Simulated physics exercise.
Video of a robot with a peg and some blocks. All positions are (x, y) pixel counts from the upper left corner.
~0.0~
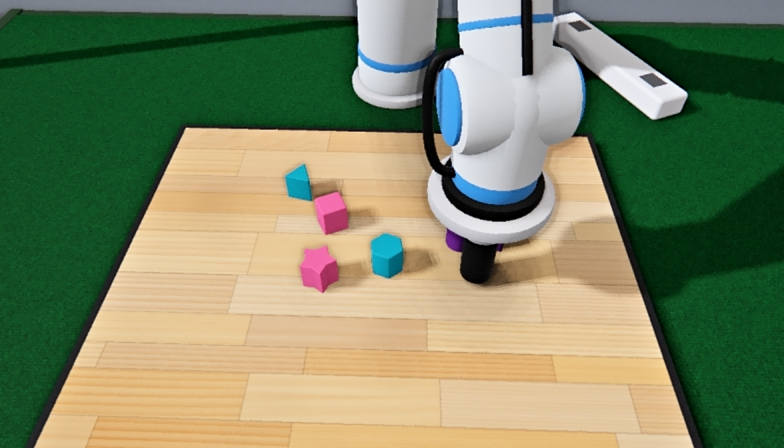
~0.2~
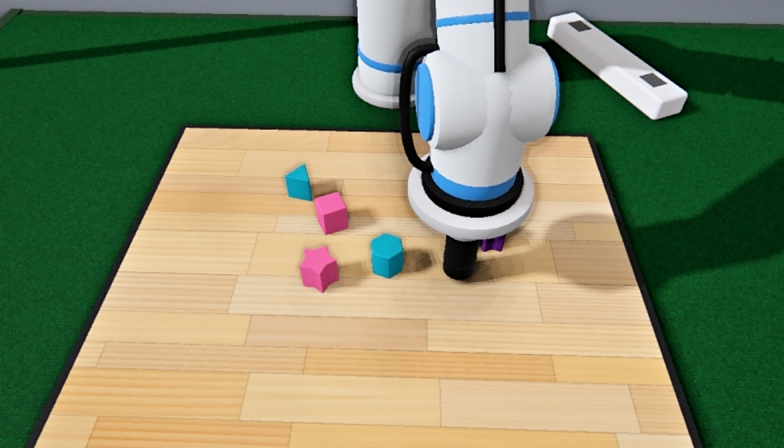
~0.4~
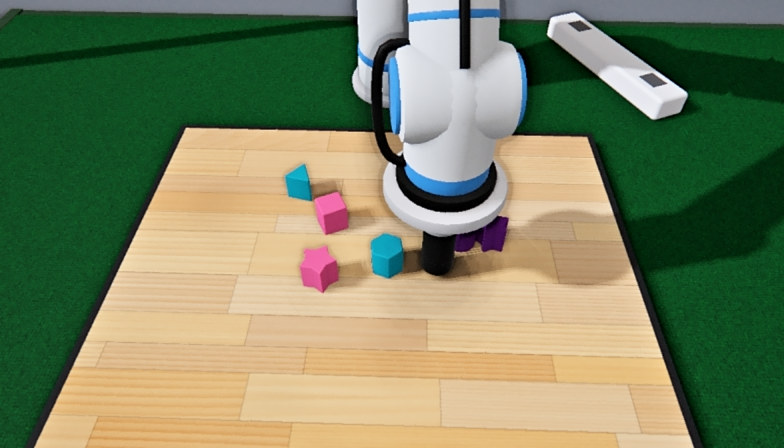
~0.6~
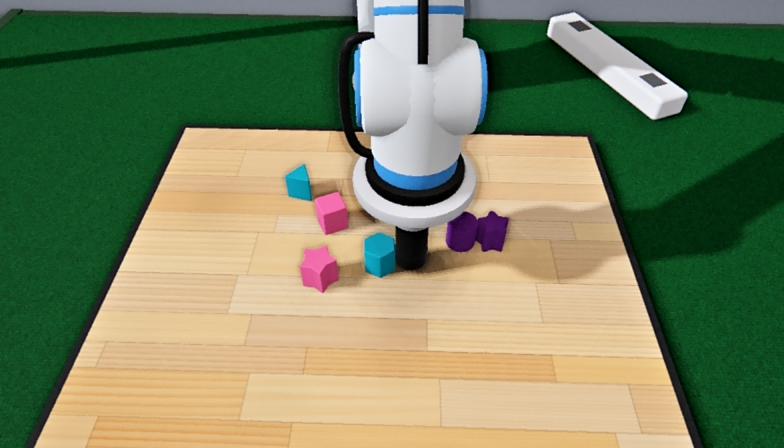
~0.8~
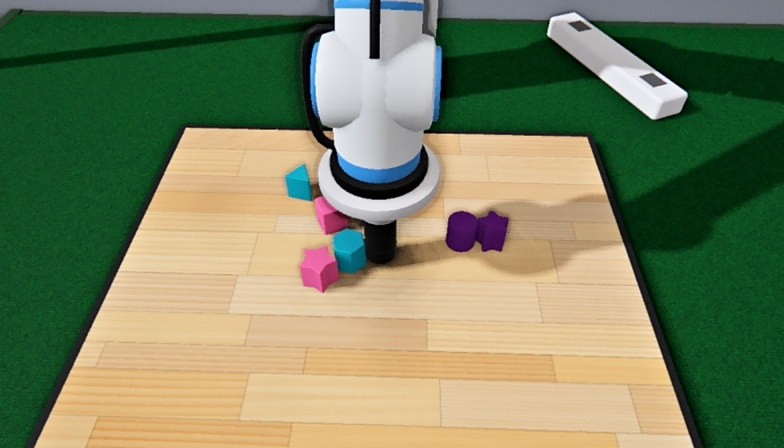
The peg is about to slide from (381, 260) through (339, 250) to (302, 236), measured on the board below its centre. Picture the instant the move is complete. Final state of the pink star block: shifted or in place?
It leaves its spot.
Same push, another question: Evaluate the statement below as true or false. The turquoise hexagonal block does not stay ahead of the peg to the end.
True.
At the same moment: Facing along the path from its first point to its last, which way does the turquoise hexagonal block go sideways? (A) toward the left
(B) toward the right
Option A.
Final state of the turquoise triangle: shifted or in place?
The answer is that it remains undisturbed.
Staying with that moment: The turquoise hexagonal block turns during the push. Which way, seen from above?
Watching from overhead, you'd notice the turquoise hexagonal block rotating counter-clockwise.
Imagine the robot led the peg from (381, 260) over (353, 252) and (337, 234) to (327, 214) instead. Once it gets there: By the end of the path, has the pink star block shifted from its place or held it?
Once the path ends, it is somewhere new.
The first path, step by step. Halfway along, peg (339, 244); pink star block (306, 259), turned 55° anticlockwise; turquoise hexagonal block (306, 235), turned 15° anticlockwise.
At the end, peg (301, 229); turquoise triangle still; pink star block (306, 259), turned 55° anticlockwise; pink square (327, 200), turned 30° clockwise; turquoise hexagonal block (285, 237), turned 45° anticlockwise.
